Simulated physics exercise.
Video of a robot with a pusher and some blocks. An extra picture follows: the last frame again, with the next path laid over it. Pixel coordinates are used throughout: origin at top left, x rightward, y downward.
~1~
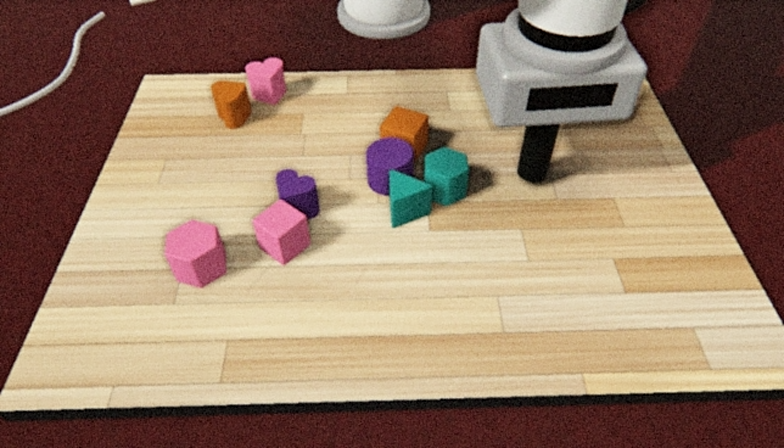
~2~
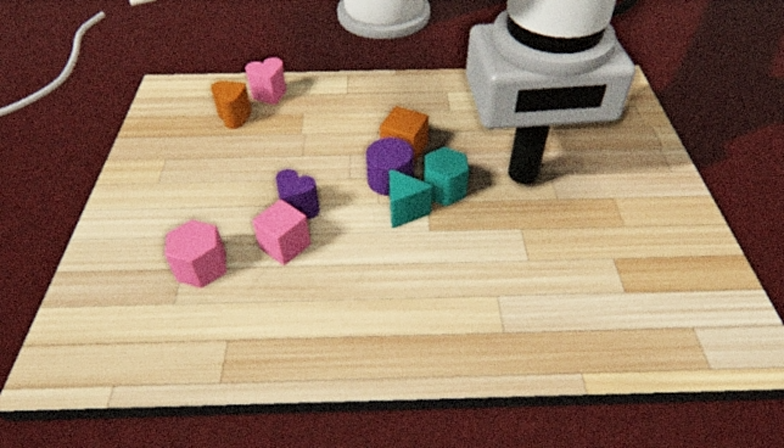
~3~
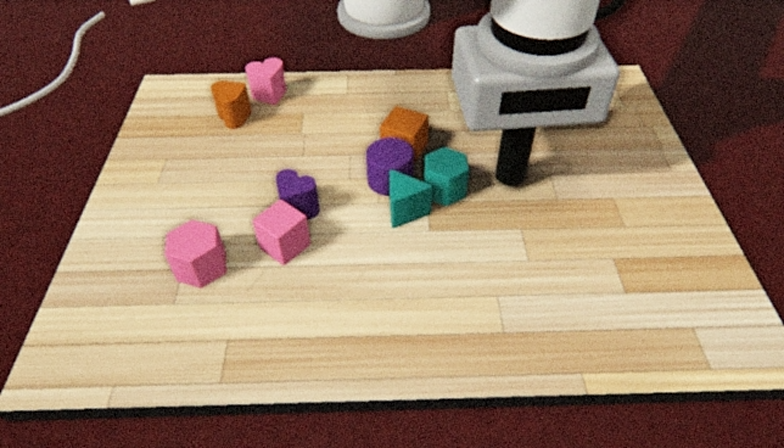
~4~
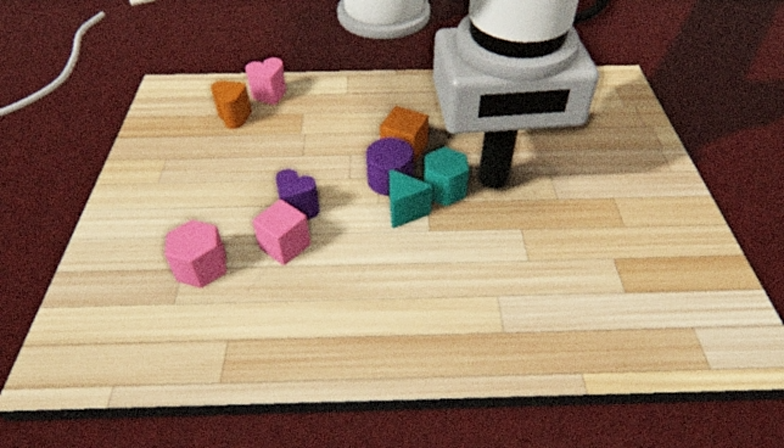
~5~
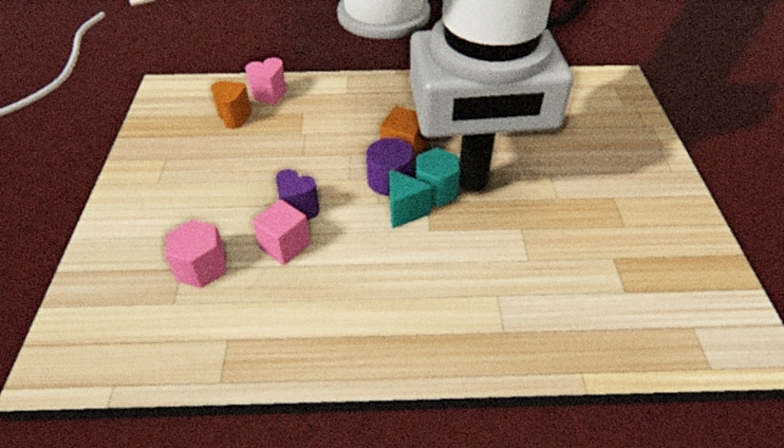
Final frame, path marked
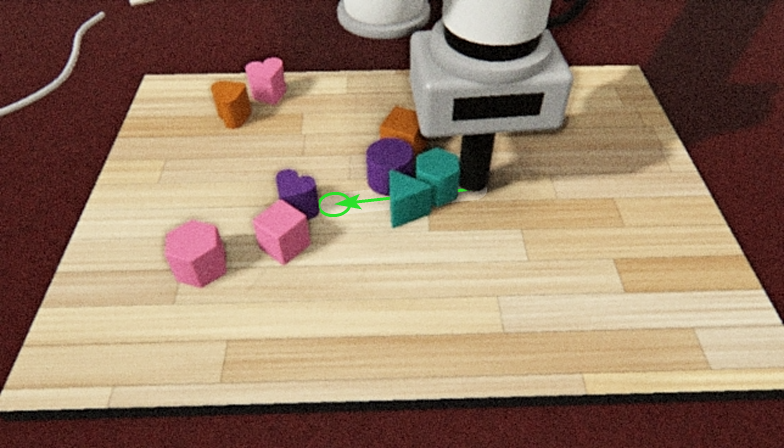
On a wooden board, a robot pusher sliding left through the blocks' right side and nudging the turquoise six-sided block slightly left.
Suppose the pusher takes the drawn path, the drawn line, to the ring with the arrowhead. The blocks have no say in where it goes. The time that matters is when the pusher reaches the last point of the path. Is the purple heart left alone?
Going by the path, no.
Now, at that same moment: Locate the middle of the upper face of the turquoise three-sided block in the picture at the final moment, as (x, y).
It will end up at (371, 202).
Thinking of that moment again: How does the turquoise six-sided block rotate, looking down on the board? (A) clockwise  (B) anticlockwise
Answer: B.
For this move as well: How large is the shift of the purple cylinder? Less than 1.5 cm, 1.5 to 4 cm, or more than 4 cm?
It ends farther than 4 cm from its spot.
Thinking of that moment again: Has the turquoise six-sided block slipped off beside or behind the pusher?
No, it doesn't check out.
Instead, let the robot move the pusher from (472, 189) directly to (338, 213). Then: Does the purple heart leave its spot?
Yes, I think so.
Path on the board, in a line from (472, 189) to (334, 204).
The first path, step by step. One third of the way, pusher (426, 187); purple cylinder (357, 149); turquoise three-sided block (384, 194); turquoise six-sided block (390, 169).
Two thirds of the way, pusher (379, 192); purple cylinder (338, 146); turquoise three-sided block (371, 202), turned 35° anticlockwise; turquoise six-sided block (341, 177), turned 15° anticlockwise.
At the end, pusher (334, 197); purple heart (249, 188); purple cylinder (338, 146); turquoise three-sided block (371, 202), turned 35° anticlockwise; turquoise six-sided block (294, 184), turned 25° anticlockwise.
